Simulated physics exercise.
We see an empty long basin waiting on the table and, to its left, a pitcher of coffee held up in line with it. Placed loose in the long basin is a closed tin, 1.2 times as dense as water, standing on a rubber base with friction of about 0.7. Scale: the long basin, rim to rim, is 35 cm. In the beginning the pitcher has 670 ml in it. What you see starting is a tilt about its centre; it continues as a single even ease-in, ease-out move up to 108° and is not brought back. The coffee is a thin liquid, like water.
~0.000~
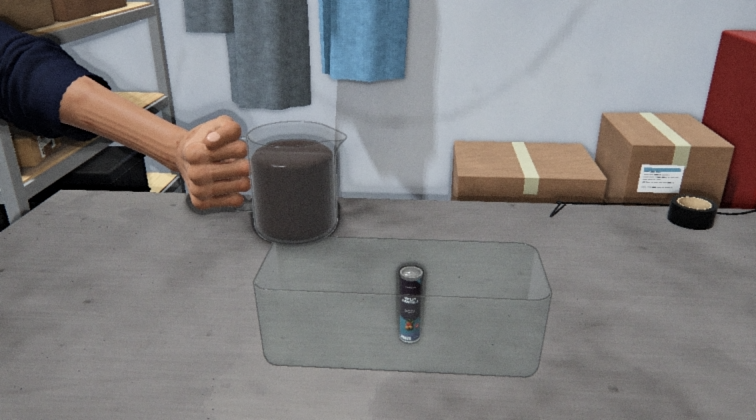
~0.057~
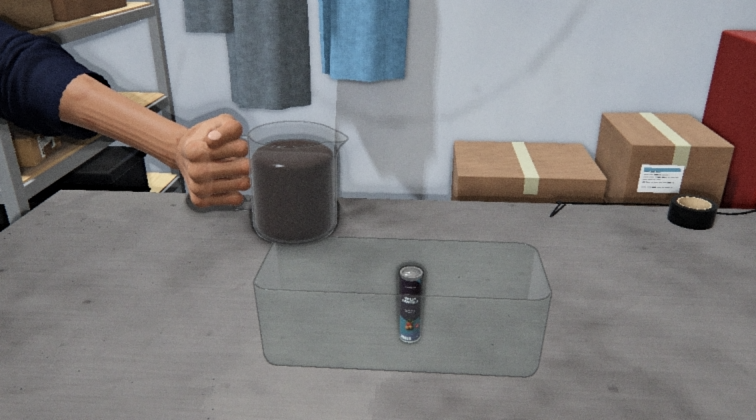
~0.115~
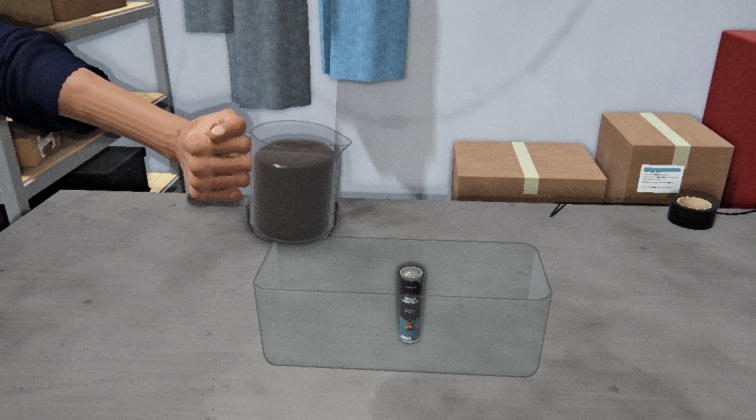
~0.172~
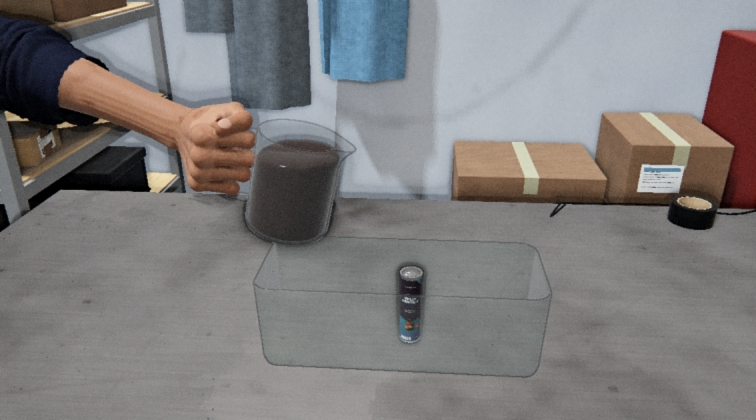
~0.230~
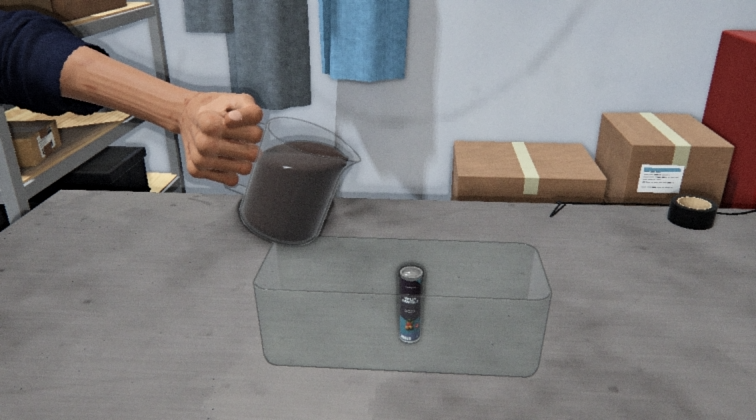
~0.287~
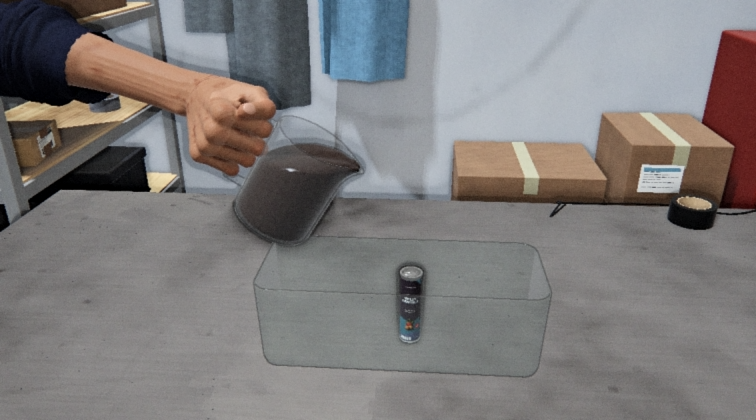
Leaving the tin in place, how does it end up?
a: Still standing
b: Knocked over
b.
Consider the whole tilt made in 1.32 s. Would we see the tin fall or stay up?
The tin tips over.
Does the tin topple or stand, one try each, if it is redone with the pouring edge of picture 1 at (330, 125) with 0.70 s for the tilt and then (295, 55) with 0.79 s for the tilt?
Try 1: Tipped over; try 2: Still standing.
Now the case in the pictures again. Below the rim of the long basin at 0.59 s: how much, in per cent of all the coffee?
I'd put it near 18 percent.
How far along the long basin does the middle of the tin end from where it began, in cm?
Net tin displacement: Roughly 9.5 cm.
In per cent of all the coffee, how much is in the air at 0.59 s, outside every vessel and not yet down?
Near 20 per cent of it all.
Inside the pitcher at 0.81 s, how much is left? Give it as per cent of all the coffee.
Around 16 percent of it.
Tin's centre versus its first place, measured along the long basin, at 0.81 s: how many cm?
About 4 cm.
Then, 0.59 s in, the tilt is 91° and 64 per cent is still to pour; the tin stands where it began.
Then, 0.81 s in, the tilt is 108° and 16 per cent is still to pour; the tin leans 12°.
Then, 1.04 s in, the tilt is 108° and 2 per cent is still to pour; the tin lies on its side.
Then, 1.29 s in, the tilt is 108° and 0 per cent is still to pour; the tin lies on its side.
Finally, the tin lies on its side.
